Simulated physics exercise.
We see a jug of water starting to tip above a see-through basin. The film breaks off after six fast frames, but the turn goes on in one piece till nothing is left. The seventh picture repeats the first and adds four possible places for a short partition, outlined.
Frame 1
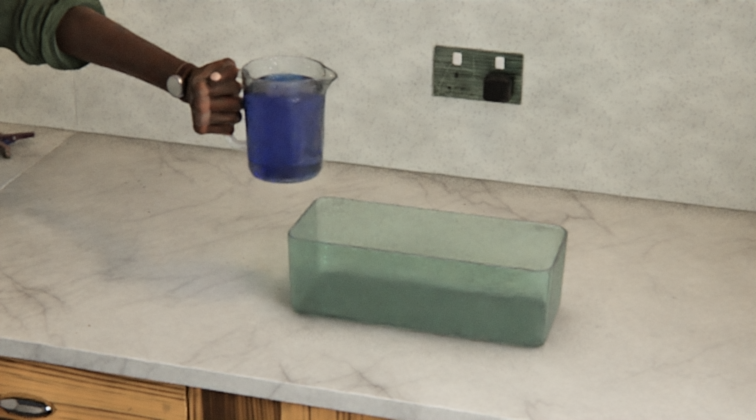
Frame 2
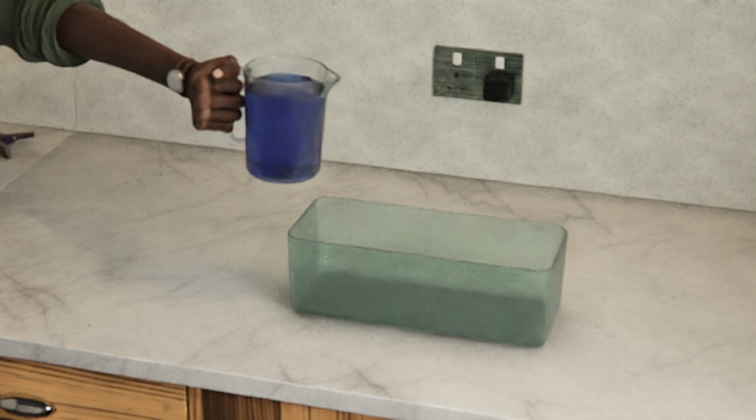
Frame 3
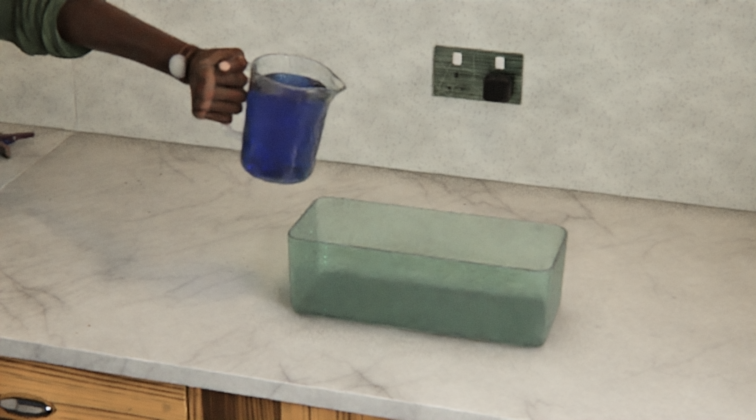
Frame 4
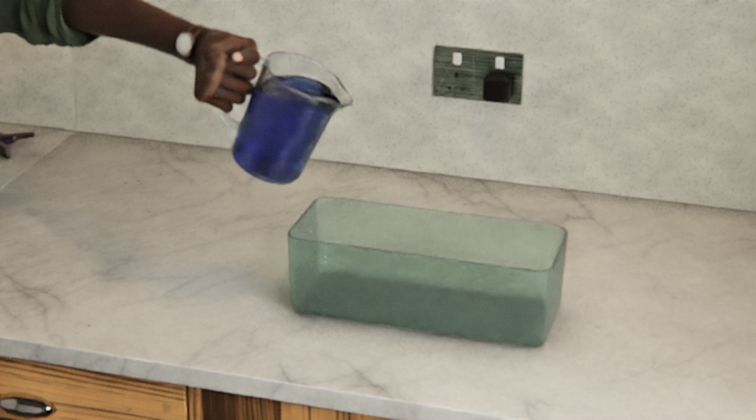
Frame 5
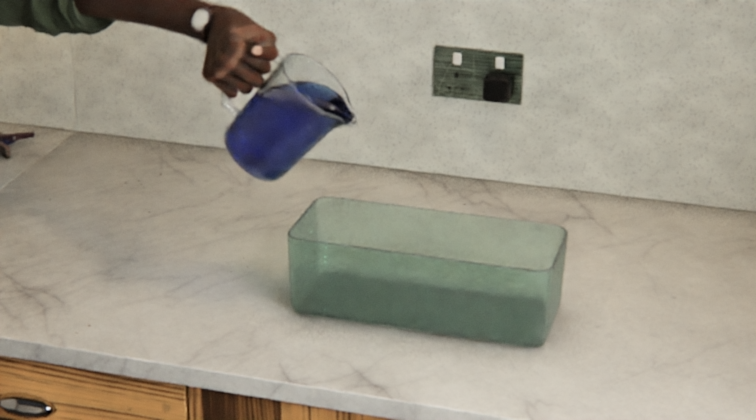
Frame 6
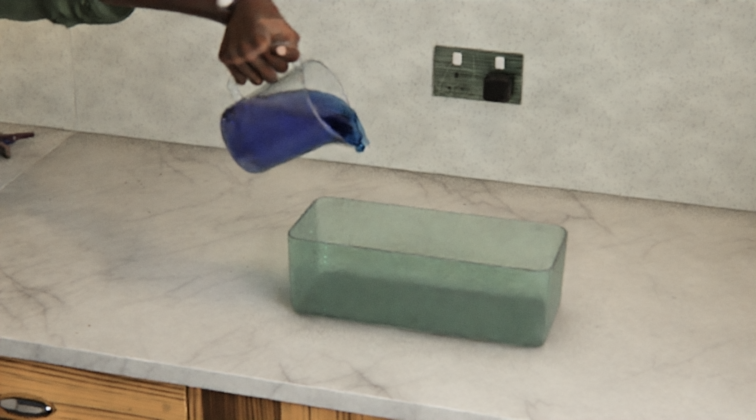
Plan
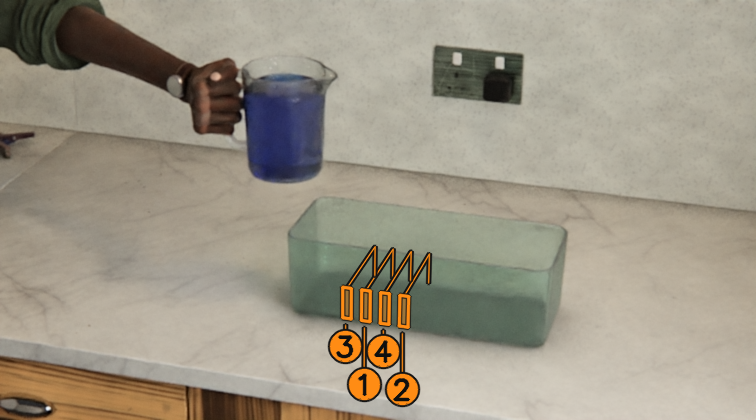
On a pale marble countertop, a hand holds an upright glass jug of blue water above and behind a see-through greenish basin. The hand tilts the jug to the right, slowly at first and then more steeply, until blue water slips just over its lip.
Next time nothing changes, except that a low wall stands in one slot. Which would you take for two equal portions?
Choose 1.
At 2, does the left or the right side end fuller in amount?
The left side.
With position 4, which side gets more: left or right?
The left side.
On the marked copy, 1 at (364, 327); 2 at (402, 333); 3 at (345, 324); 4 at (383, 330).
For position 1, about 50 % ends left of the wall and 40 % right of it; 11 % is lost outside.
For position 2, about 82 % ends left of the wall and 11 % right of it; 8 % is lost outside.
For position 3, about 29 % ends left of the wall and 68 % right of it; 3 % is lost outside.
For position 4, about 71 % ends left of the wall and 20 % right of it; 9 % is lost outside.
